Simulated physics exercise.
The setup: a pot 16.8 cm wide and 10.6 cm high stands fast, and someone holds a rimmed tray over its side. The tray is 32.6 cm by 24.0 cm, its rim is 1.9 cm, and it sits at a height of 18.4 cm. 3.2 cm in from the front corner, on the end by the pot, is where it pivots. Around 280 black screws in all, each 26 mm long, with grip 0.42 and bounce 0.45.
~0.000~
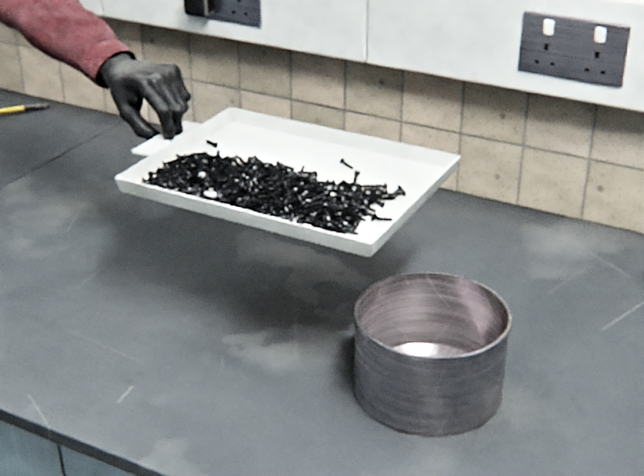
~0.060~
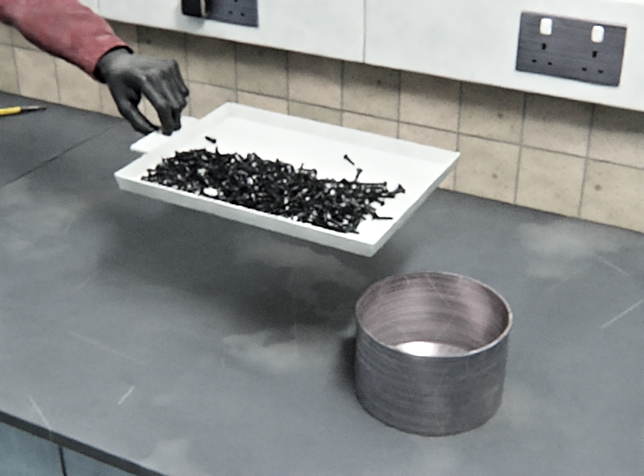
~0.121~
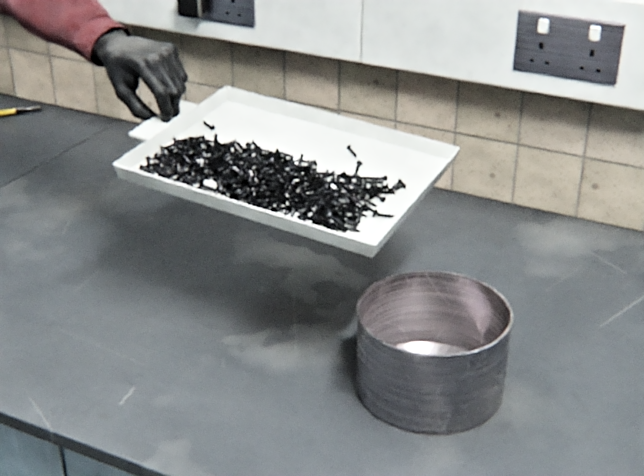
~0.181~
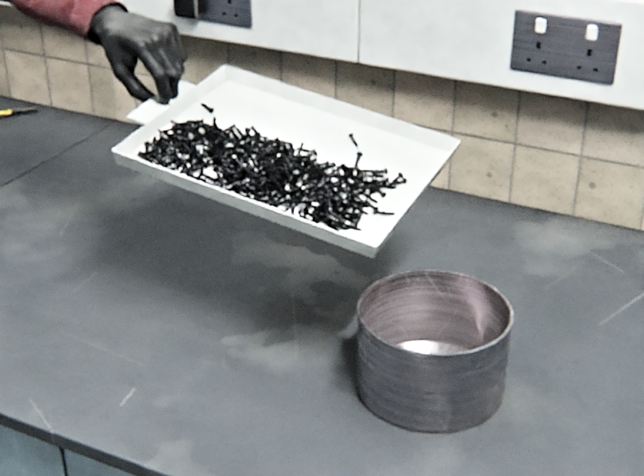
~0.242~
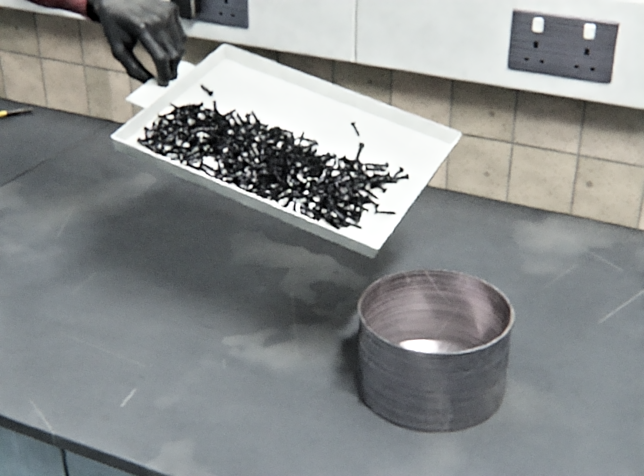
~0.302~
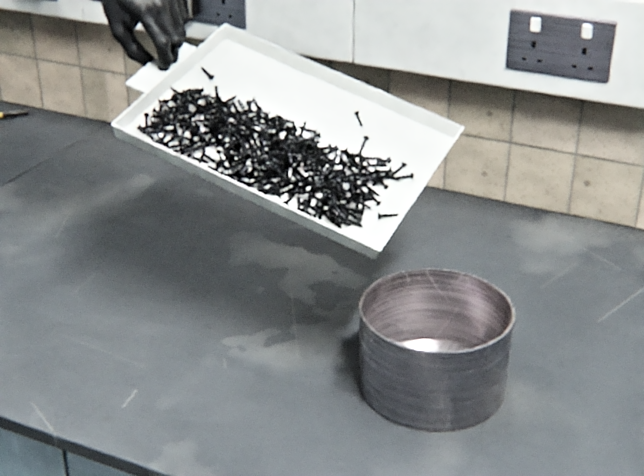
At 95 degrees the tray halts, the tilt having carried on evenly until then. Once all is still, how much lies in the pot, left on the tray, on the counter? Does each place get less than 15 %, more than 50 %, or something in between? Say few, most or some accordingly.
Pot: Most. Tray: Few. Counter: Some.
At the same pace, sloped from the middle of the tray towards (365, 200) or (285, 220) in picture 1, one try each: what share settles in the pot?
Approximately 80 percent, then 15 percent.
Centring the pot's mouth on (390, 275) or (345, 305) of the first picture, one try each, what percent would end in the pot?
Near 0 and 30 percent, one try each.
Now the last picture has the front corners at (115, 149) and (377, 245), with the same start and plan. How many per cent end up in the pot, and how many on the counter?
Pot 35 % / counter 65 %.
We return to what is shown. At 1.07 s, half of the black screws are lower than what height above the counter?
Roughly 14 centimetres.
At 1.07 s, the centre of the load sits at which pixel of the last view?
I reckon close to (396, 297).
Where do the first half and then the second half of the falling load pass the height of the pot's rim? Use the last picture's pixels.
Near (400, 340) at first, near (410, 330) afterwards.
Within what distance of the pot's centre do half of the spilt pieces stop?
That comes to near 16 cm.
Then, at 0.76 s, tilt 55 degrees; the tray holds 100 %, the pot 0 %.
After 1.07 s, tilt 79 degrees; the tray holds 35 %, the pot 20 %.
Then, at 1.48 s, tilt 95 degrees; the tray holds 0 %, the pot 65 %.
At rest (2.2 s), pot 70 %, tray 0 %, counter 30 %.
